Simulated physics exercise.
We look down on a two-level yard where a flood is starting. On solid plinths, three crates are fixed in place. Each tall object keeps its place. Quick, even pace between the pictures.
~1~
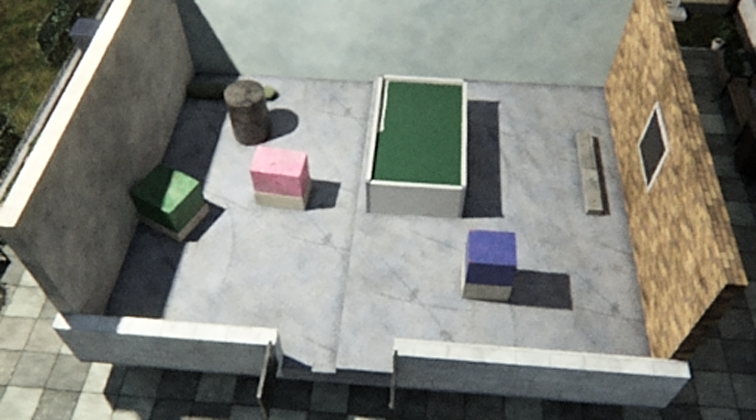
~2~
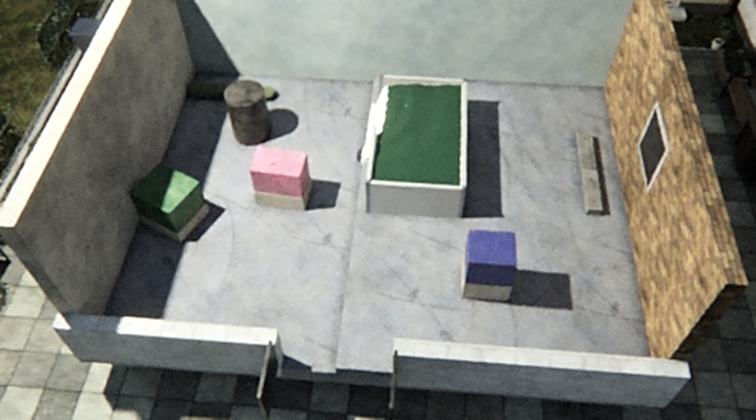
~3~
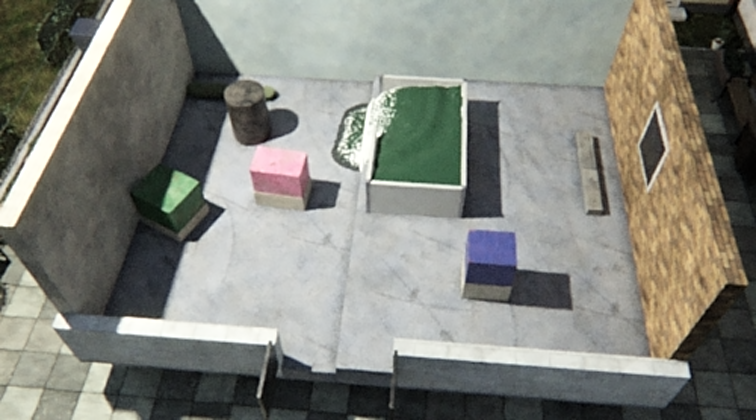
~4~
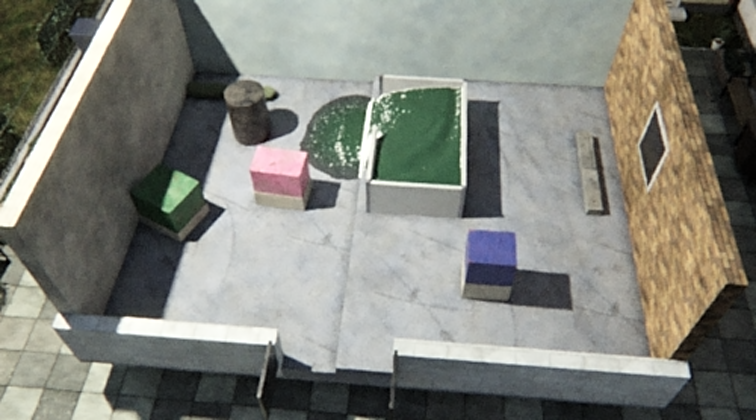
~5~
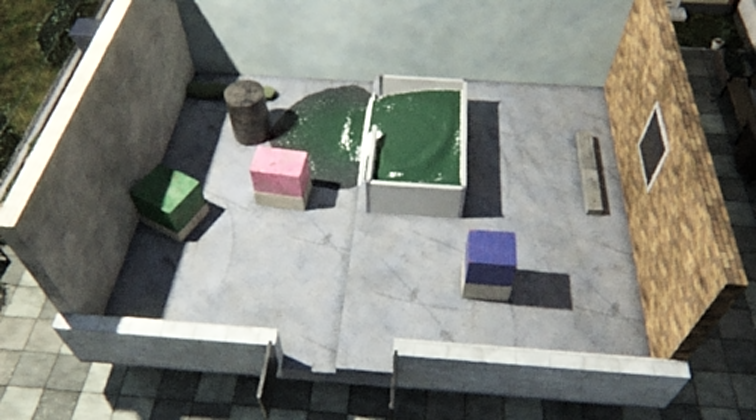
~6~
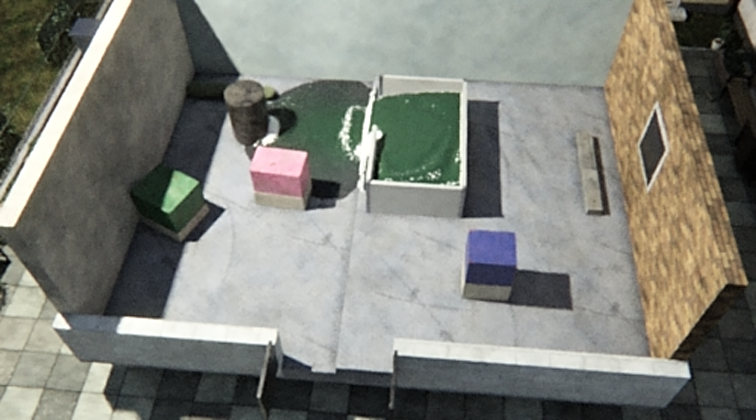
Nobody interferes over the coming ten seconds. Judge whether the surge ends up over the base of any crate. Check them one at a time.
In order: Blue crate: Untouched; pink crate: Untouched; green crate: Touched.
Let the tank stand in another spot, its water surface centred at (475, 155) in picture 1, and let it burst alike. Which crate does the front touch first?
The crate marked pink.
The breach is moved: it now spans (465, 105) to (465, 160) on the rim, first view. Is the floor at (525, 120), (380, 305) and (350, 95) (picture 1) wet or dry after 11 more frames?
Taken in turn, that's reached, not reached, and finally not reached.
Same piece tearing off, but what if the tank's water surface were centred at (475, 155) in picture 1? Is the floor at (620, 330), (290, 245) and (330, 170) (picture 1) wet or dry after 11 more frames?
As listed: Free of water, wet, under water.
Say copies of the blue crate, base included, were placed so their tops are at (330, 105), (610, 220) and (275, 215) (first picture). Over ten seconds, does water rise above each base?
Is reached, then stays clear, then stays clear.
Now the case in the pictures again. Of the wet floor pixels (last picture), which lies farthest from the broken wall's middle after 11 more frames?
The wet edge reaches furthest near (115, 287).
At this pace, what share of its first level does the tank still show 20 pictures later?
Some 30 per cent.
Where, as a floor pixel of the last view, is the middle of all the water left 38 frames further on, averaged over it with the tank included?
Roughly (281, 166).
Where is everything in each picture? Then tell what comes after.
The first frame shows still water in the water tank at (419, 131).
In the second frame, the front is at (365, 157), out from the gap at (380, 123).
In the third frame, water pours out at (380, 123) and has run to (339, 160).
In the fourth frame, the front is at (306, 145), out from the gap at (380, 124).
In the fifth frame, water pours out at (380, 124) and has run to (275, 139).
In the sixth frame, the front is at a hidden place, out from the gap at (380, 124).
A moment on, water covers 20 % of the floor; the blue crate not reached, the pink crate water round its plinth, the green crate water round its plinth.
Next, water covers 25 % of the floor; the blue crate not reached, the pink crate water round its plinth, the green crate water round its plinth.
Then, water covers 35 % of the floor; the blue crate not reached, the pink crate water round its plinth, the green crate water round its plinth.
Later, water covers 45 % of the floor; the blue crate not reached, the pink crate water round its plinth, the green crate water round its plinth.
In the end, water covers 50 % of the floor; the blue crate stayed above the water, the pink crate stayed above the water, the green crate was topped.
